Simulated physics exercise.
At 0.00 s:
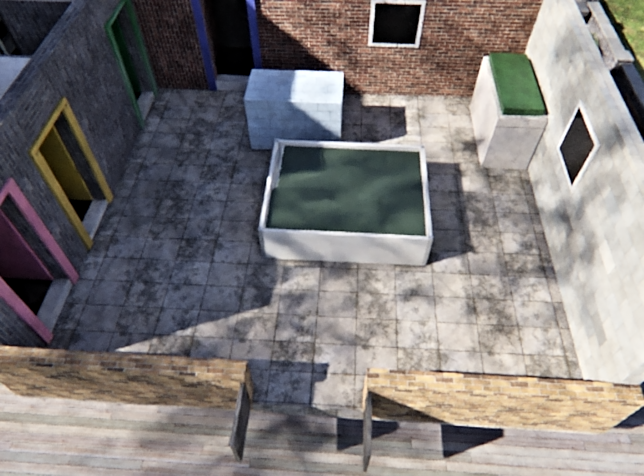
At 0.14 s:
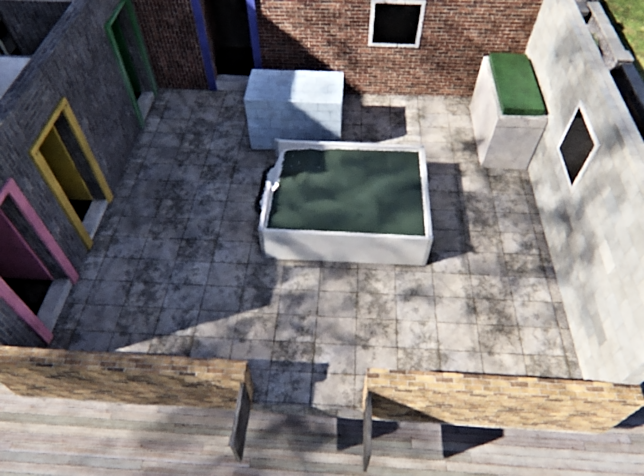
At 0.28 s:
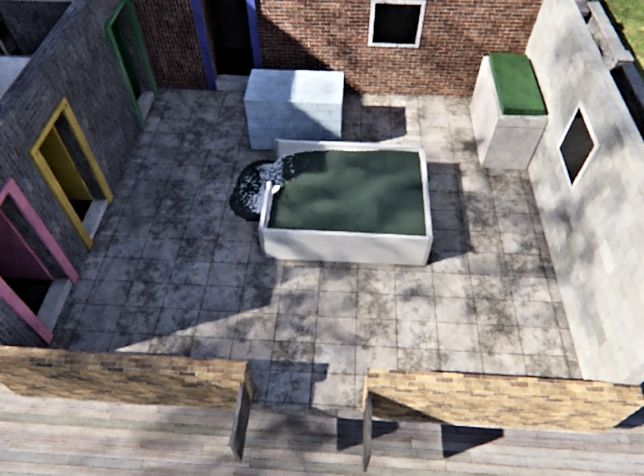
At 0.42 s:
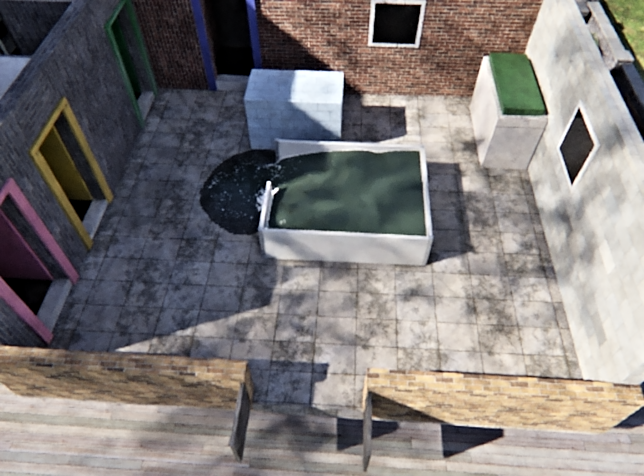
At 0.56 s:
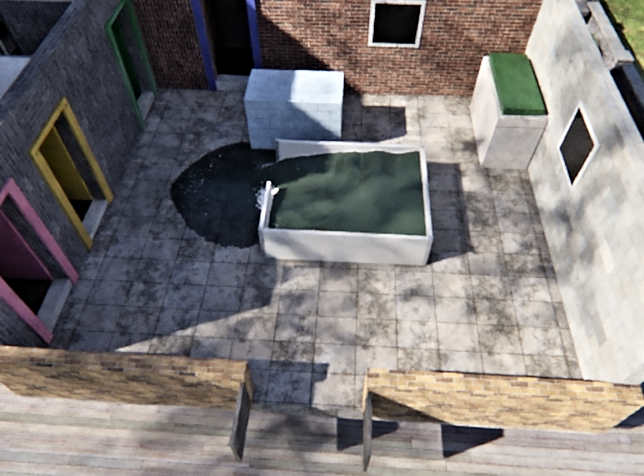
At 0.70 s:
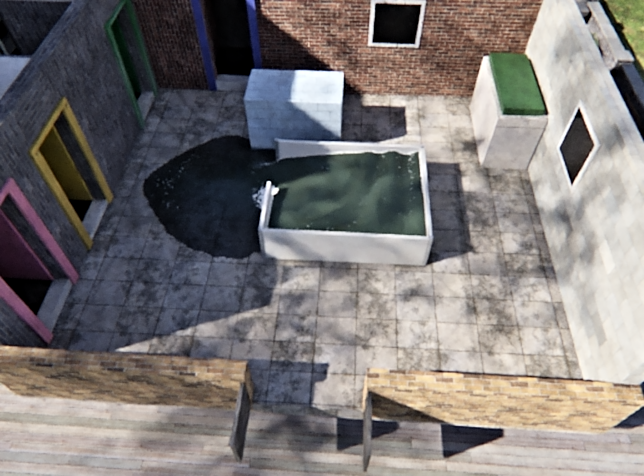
Dark green water poured out through a gap in the left side of a white-walled tank in a paved courtyard, spreading leftward across the floor in a widening pool, still short of the yellow door.
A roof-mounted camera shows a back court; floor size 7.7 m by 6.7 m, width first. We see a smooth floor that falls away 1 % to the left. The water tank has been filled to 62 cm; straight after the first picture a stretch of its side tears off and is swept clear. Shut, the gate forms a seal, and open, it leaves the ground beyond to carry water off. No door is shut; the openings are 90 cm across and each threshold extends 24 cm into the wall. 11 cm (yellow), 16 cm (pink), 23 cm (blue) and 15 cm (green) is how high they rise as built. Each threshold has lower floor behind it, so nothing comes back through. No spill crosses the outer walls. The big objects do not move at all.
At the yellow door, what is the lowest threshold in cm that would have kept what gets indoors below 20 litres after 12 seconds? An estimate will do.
Somewhere near 19 cm.
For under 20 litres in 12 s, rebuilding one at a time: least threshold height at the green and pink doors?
About 21 cm at green and 9.0 cm at pink.
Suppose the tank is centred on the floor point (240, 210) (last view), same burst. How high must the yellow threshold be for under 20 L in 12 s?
22 cm, give or take.
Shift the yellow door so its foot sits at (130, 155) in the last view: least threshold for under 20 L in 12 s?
Roughly 23 cm, give or take.
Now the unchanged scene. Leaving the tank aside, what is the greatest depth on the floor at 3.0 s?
Around 34 centimetres.
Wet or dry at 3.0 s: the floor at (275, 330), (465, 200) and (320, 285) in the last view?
In turn: Not reached, dry, not reached.
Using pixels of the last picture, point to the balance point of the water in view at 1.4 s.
I'd put it close to (305, 204).
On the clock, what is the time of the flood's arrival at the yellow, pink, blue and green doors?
Yellow = 1.1 s, pink = 2.0 s, blue = 2.4 s, green = 1.6 s.
After 1.4 s water covers 20 % of the floor, deepest (38 cm) near (271, 187); 18 cm at the yellow door, 2 litres in over its 11 cm threshold.
After 3.0 s water covers 30 % of the floor, deepest (34 cm) near (157, 94); 22 cm at the yellow door, 77 litres in over its 11 cm threshold.
After 12.0 s water covers 95 % of the floor, deepest (12 cm) near (35, 373); 7 cm at the yellow door, 141 litres in over its 11 cm threshold.
At the yellow door as built, the water arrived by 1.1 s and peaked near 25 cm at 2.2 s.
With a threshold of 17.5 cm, 34 litres would have come in within the 12 s; with 23.5 cm, 4 litres. So under 20 litres takes about 19 cm.
